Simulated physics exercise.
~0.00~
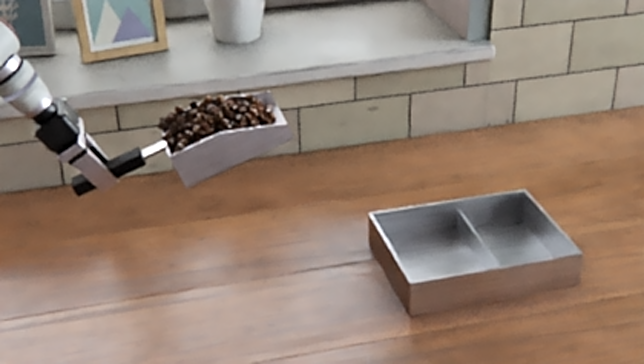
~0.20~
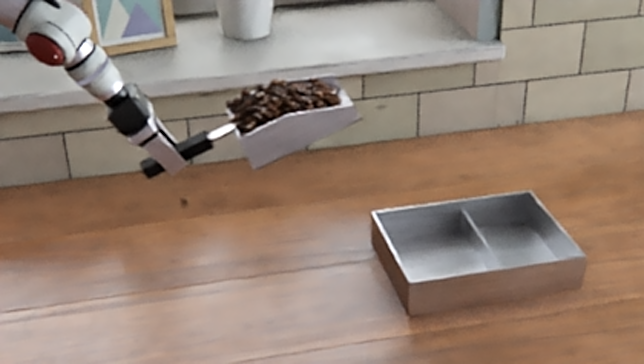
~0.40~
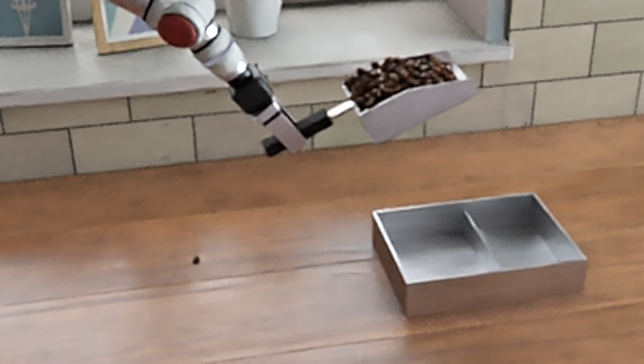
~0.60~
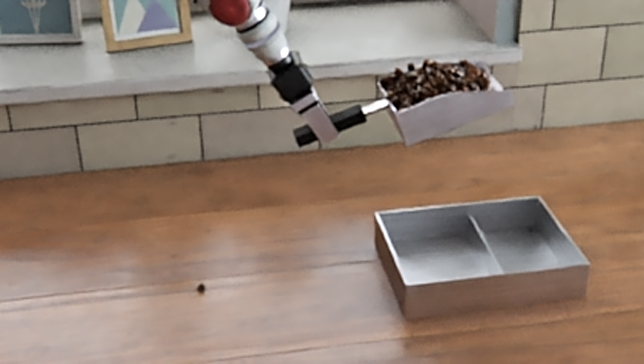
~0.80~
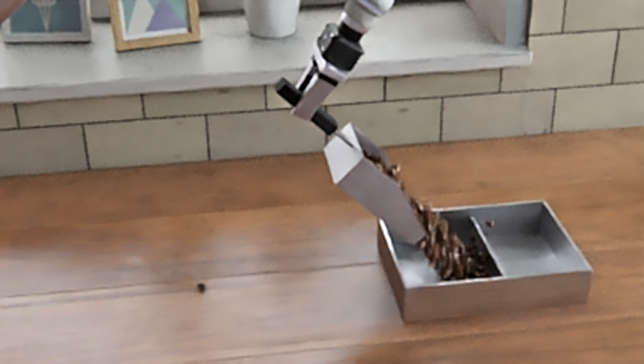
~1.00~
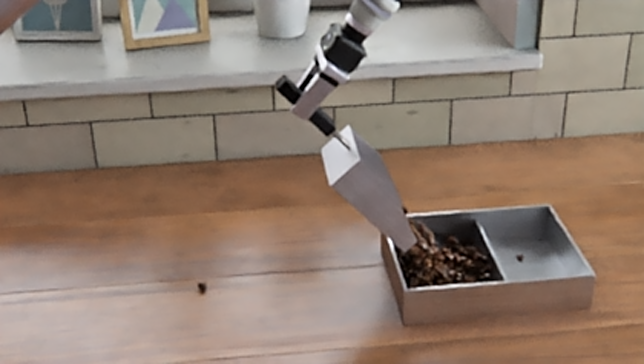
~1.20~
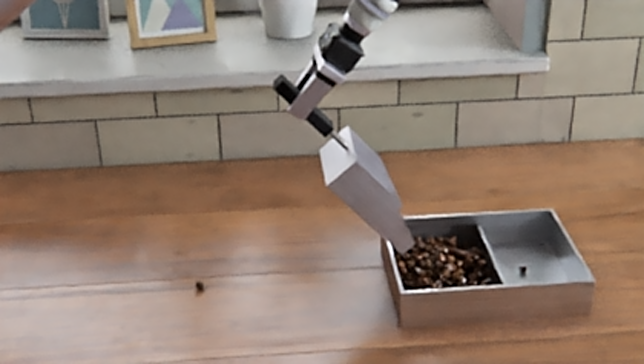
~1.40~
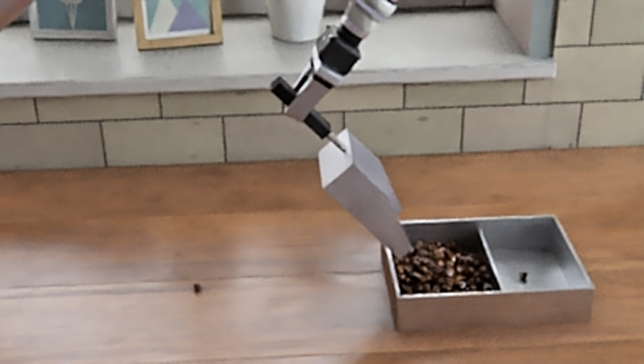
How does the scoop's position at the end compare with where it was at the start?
At the start the scoop is held up at the upper left, away from the tray. By the end it is farther right and lower, tipped down at the tray's left compartment.
